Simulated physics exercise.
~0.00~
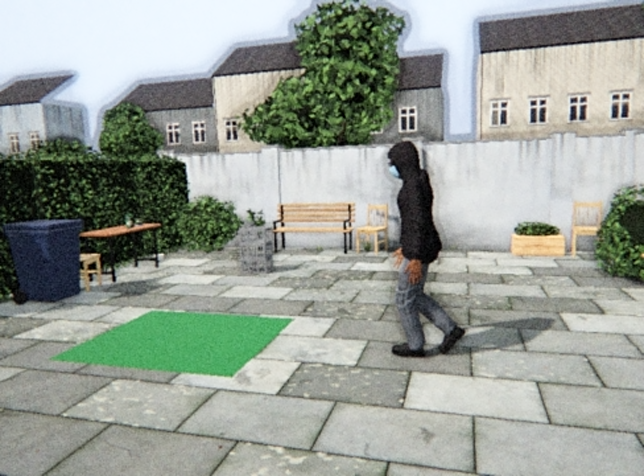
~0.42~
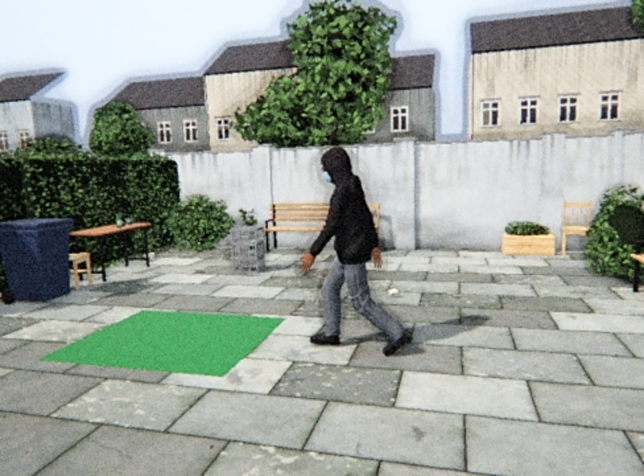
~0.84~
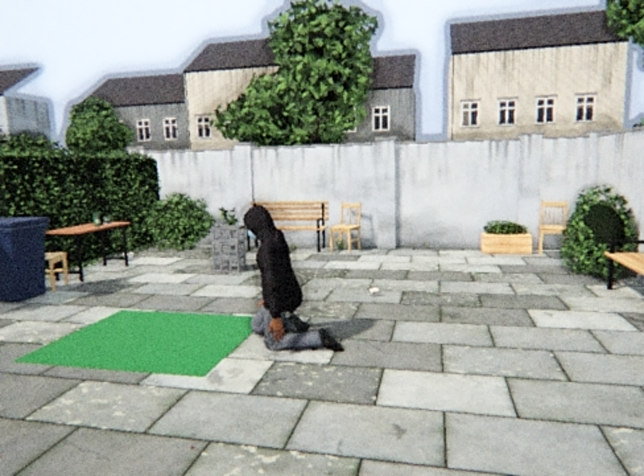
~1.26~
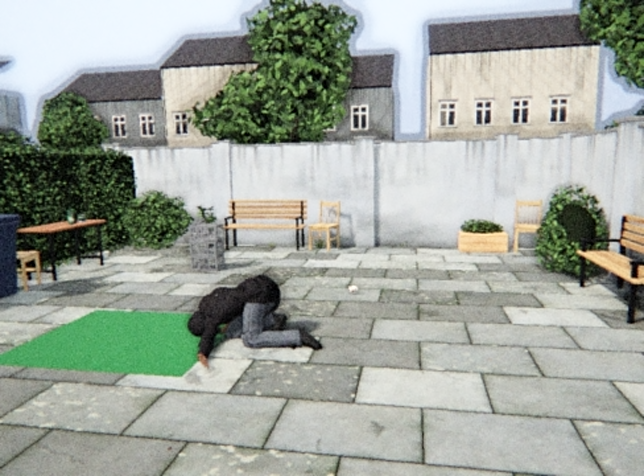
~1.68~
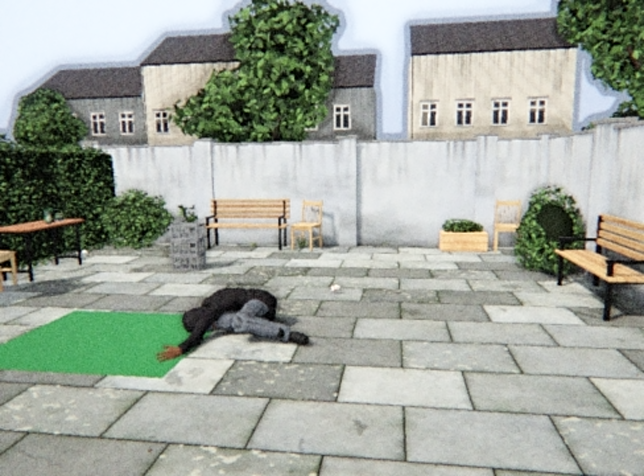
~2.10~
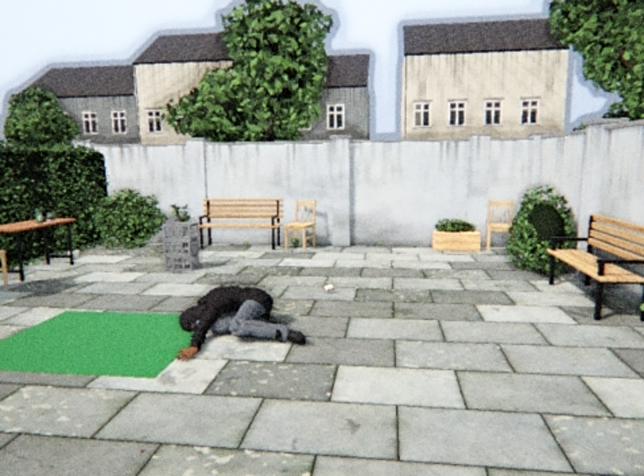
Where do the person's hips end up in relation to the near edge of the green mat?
The hips end up on the paving, short of the near edge of the green mat.
Person in a black hood walking left across a paved yard, dropping down and slumping headfirst onto a green mat's near edge.
